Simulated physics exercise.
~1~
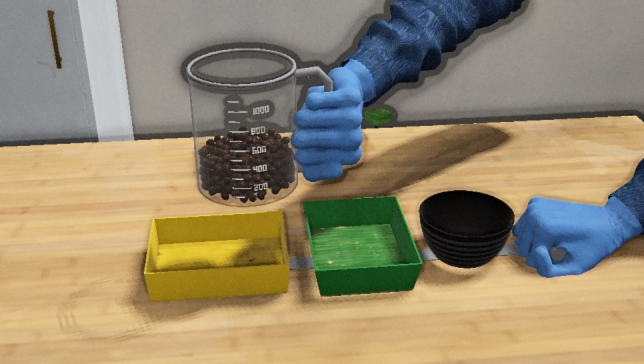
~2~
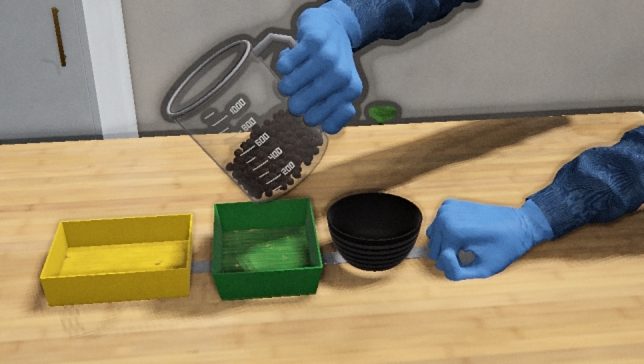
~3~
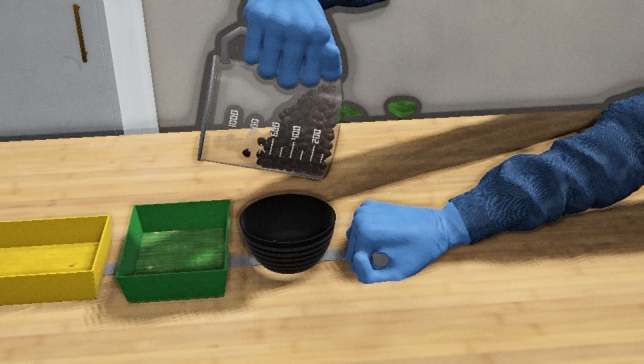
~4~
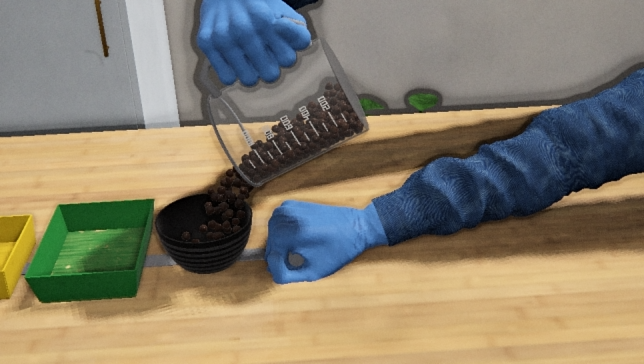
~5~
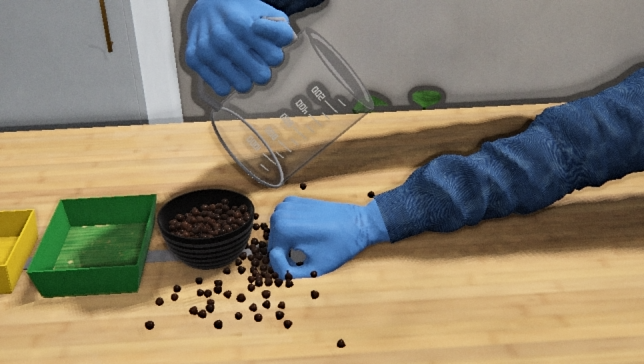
At first, a gloved hand holds a clear jug partly filled with coffee beans above a yellow tin, a green tin and a black bowl lined up on a wooden table, while another gloved hand rests beside the bowl. The row and the resting hand slide left as the jug begins to tip. The jug turns onto its side, its beans still inside. Tipping further, it pours beans into the black bowl. Finally the jug is emptied, leaving most beans in the bowl and others scattered across the table around the resting hand, with both tins empty.
